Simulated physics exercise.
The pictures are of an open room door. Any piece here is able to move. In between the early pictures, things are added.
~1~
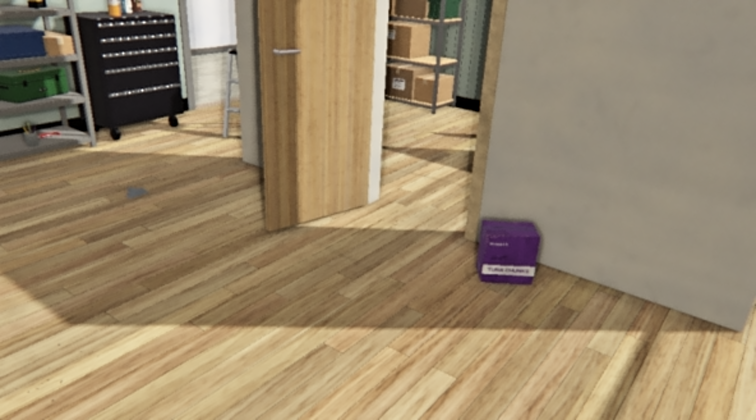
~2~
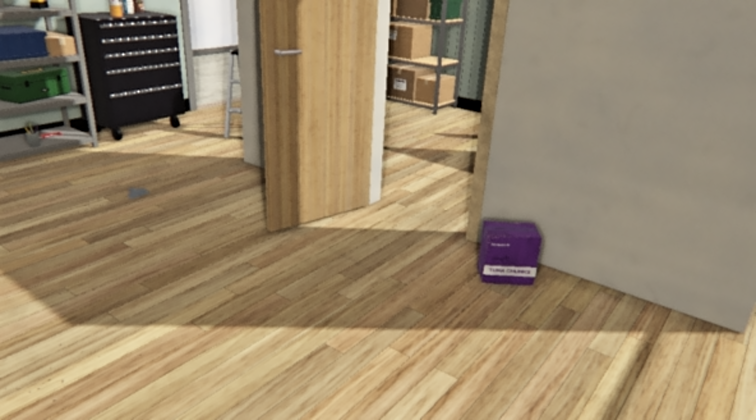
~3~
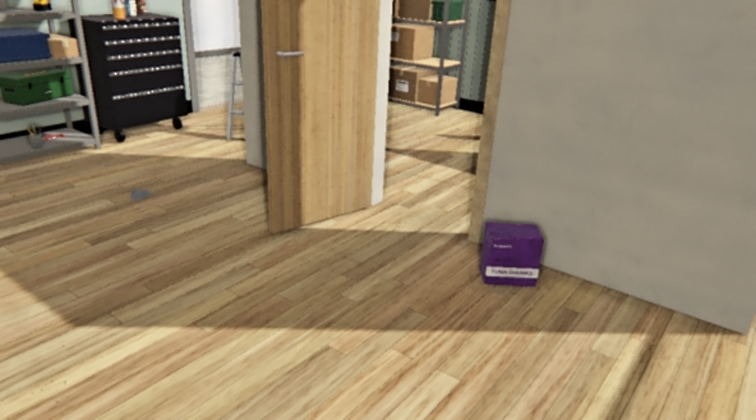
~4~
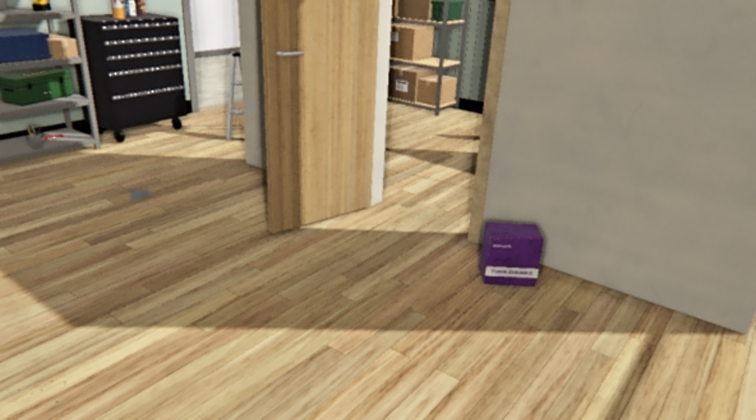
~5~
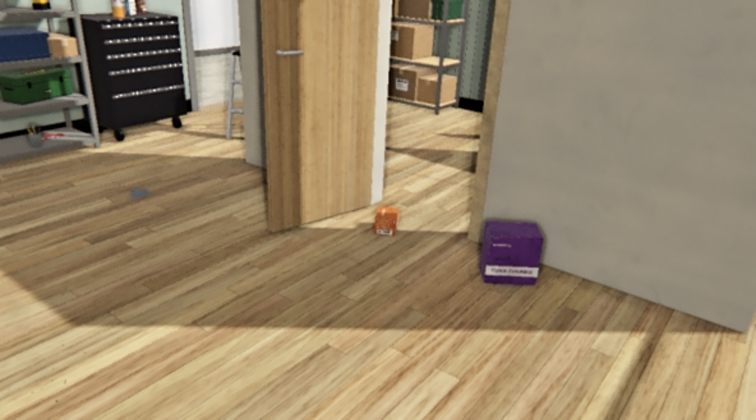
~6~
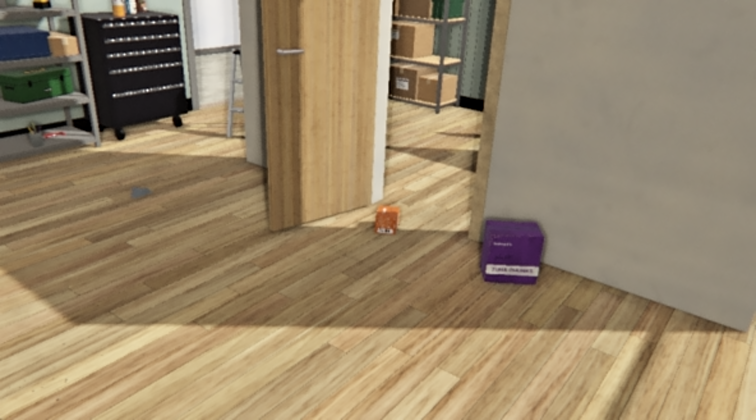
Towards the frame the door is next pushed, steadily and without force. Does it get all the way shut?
I expect it will finish flush.
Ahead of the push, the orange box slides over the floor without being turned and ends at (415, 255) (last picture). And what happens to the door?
Well, then the door stays ajar.
Then, 0.80 s after the last picture, door at 78°.
Then, 1.40 s after the last picture, door at 42°; orange box slid a little near (393, 219).
Then, 1.70 s after the last picture, door at 25°; orange box slid about its own width near (409, 217).
Then, 2.00 s after the last picture, door at 7°; orange box slid about its own width near (422, 212).
At rest, door at 0°; moved from the start, orange box; purple box in place. Seen from the same camera at the end, orange box near (428, 209).
